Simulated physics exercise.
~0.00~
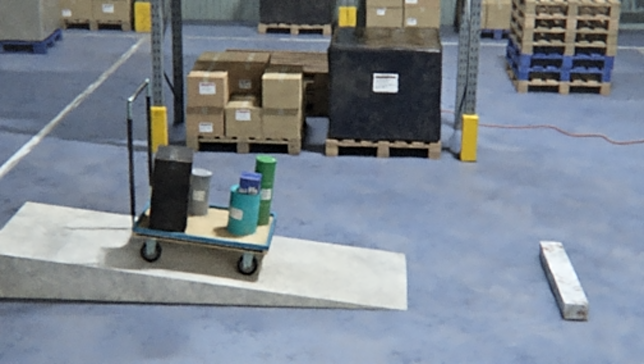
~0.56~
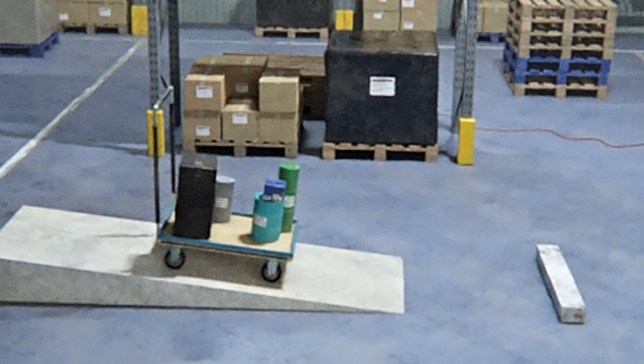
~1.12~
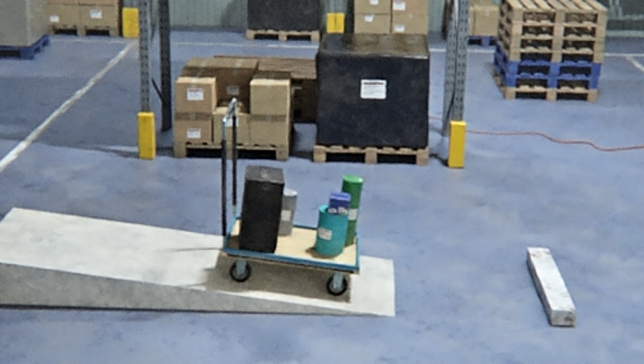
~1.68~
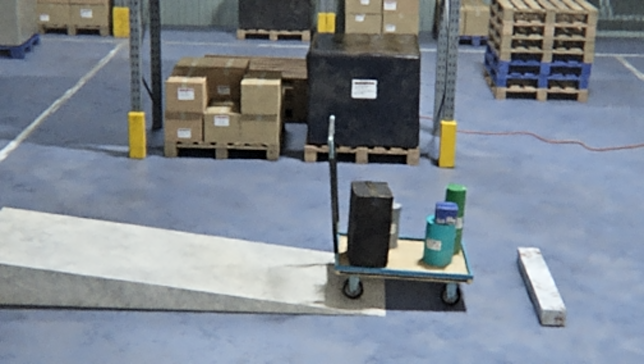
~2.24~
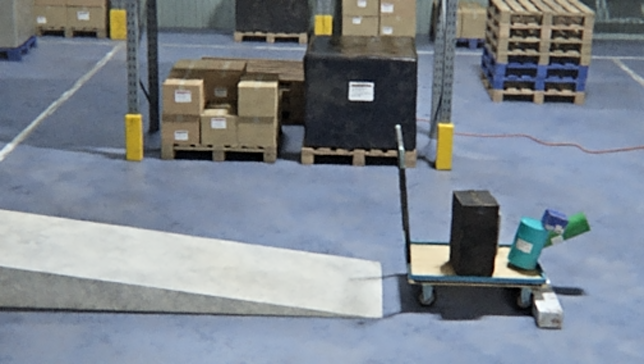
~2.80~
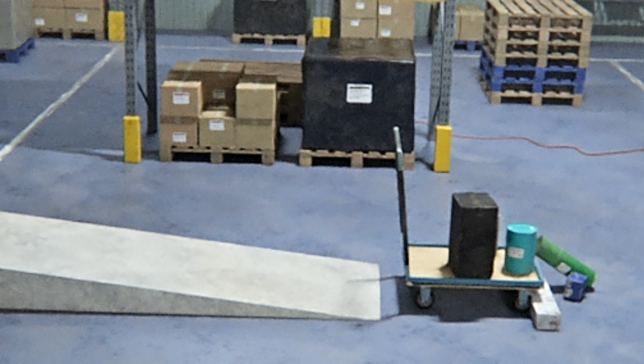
We see a loaded trolley roll right down a ramp in a warehouse and stop at a low kerb, where the green canister and blue parcel tumble off onto the floor while the turquoise canister tilts, then settles upright beside the black box still on the deck.
